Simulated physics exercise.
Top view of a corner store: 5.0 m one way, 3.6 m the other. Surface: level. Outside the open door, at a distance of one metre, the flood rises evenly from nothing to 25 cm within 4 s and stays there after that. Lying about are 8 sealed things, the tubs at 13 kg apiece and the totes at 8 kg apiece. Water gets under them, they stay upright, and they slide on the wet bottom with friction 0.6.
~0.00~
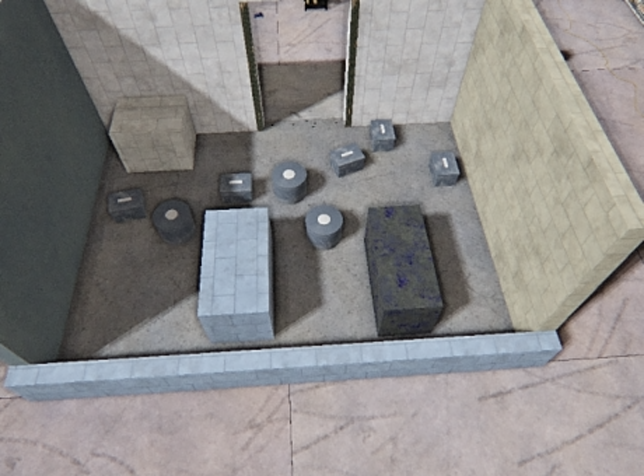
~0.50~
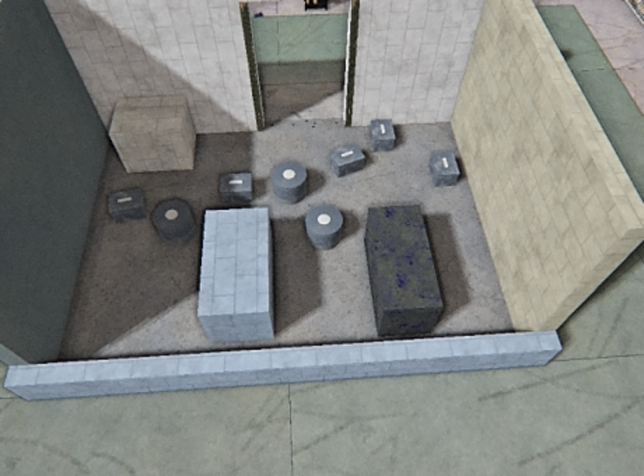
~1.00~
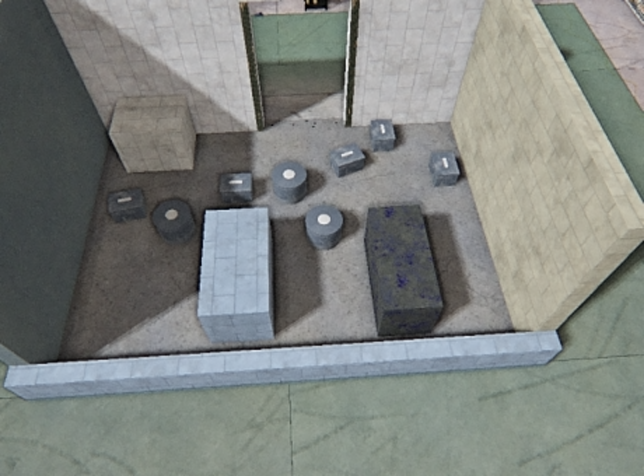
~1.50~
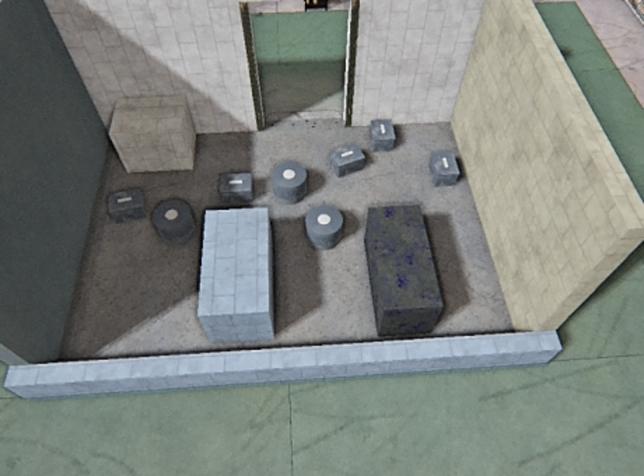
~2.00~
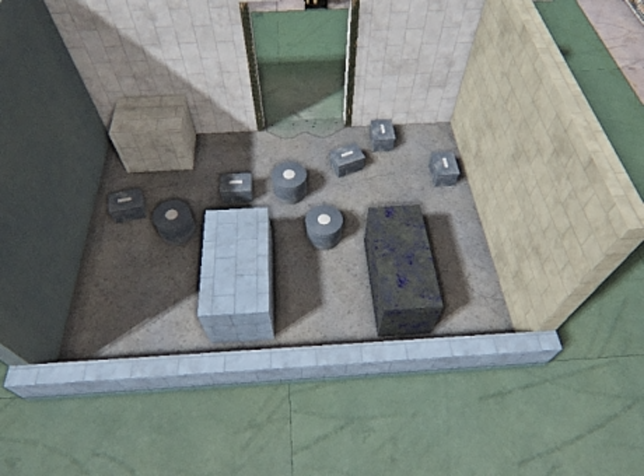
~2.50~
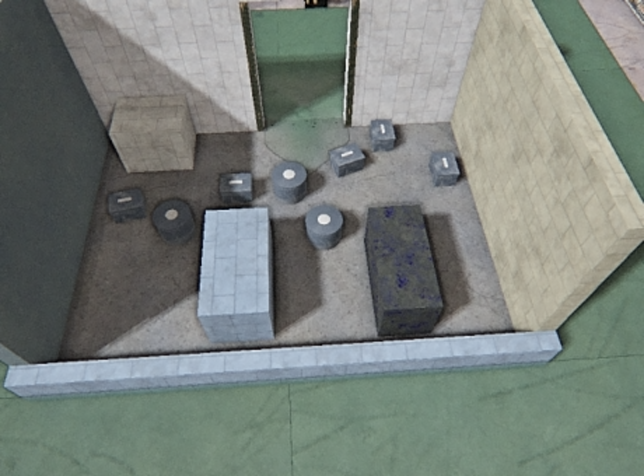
The clip shows a walled room from above as greenish water spreads over the ground outside, fills the area beyond the open doorway, then creeps across the threshold onto the floor, while the boxes and round tubs inside stay still.
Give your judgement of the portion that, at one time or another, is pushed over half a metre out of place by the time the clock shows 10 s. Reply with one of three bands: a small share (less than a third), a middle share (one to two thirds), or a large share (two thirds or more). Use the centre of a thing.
A middle share, one to two thirds.
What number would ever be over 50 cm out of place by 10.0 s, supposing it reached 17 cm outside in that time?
Result: 3.
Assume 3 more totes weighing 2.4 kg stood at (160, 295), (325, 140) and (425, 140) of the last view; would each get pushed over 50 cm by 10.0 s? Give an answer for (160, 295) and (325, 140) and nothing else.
One by one: Above; above.
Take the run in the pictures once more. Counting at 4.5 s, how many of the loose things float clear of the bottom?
Then: 0.
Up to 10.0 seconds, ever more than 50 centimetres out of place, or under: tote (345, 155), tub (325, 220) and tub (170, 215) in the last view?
In turn: Over, past it, less.
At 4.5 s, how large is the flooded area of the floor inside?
I'd estimate close to 6.5 m2.
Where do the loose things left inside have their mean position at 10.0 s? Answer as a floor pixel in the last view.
Around (287, 233).
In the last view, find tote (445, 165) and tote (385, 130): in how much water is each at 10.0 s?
First roughly 7 cm, second roughly 5 cm.
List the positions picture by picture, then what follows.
In the first picture, a tub at (289, 175), on the bottom; a tote at (125, 200), on the bottom; water covers 0.0 m2; 0 of 8 have shifted.
In the second picture, a tub at (289, 175), on the bottom; a tote at (125, 200) rests on the ground; water covers 0.0 m2; 0 of 8 have shifted.
In the third picture, a tub at (289, 175) rests on the ground; a tote at (125, 200) rests on the ground; 0.0 m2 under water; 0 of 8 have shifted.
In the fourth picture, a tub at (289, 175) rests on the ground; a tote at (125, 200) rests on the ground; 0.0 m2 under water; 0 of 8 have shifted.
In the fifth picture, a tub at (289, 175), on the bottom; a tote at (125, 200) rests on the ground; 0.1 m2 under water; 0 of 8 have shifted.
In the sixth picture, a tub at (289, 175), on the bottom; a tote at (125, 200) rests on the ground; water covers 0.7 m2; 0 of 8 have shifted.
After 3.5 s 0 of 8 are over 50 cm from their spots; 0 afloat.
After 4.5 s 2 of 8 are over 50 cm from their spots; 0 afloat.
After 7.0 s 4 of 8 are over 50 cm from their spots; 3 afloat.
After 10.0 s 4 of 8 are over 50 cm from their spots, and 4 have been at some point; 7 afloat.
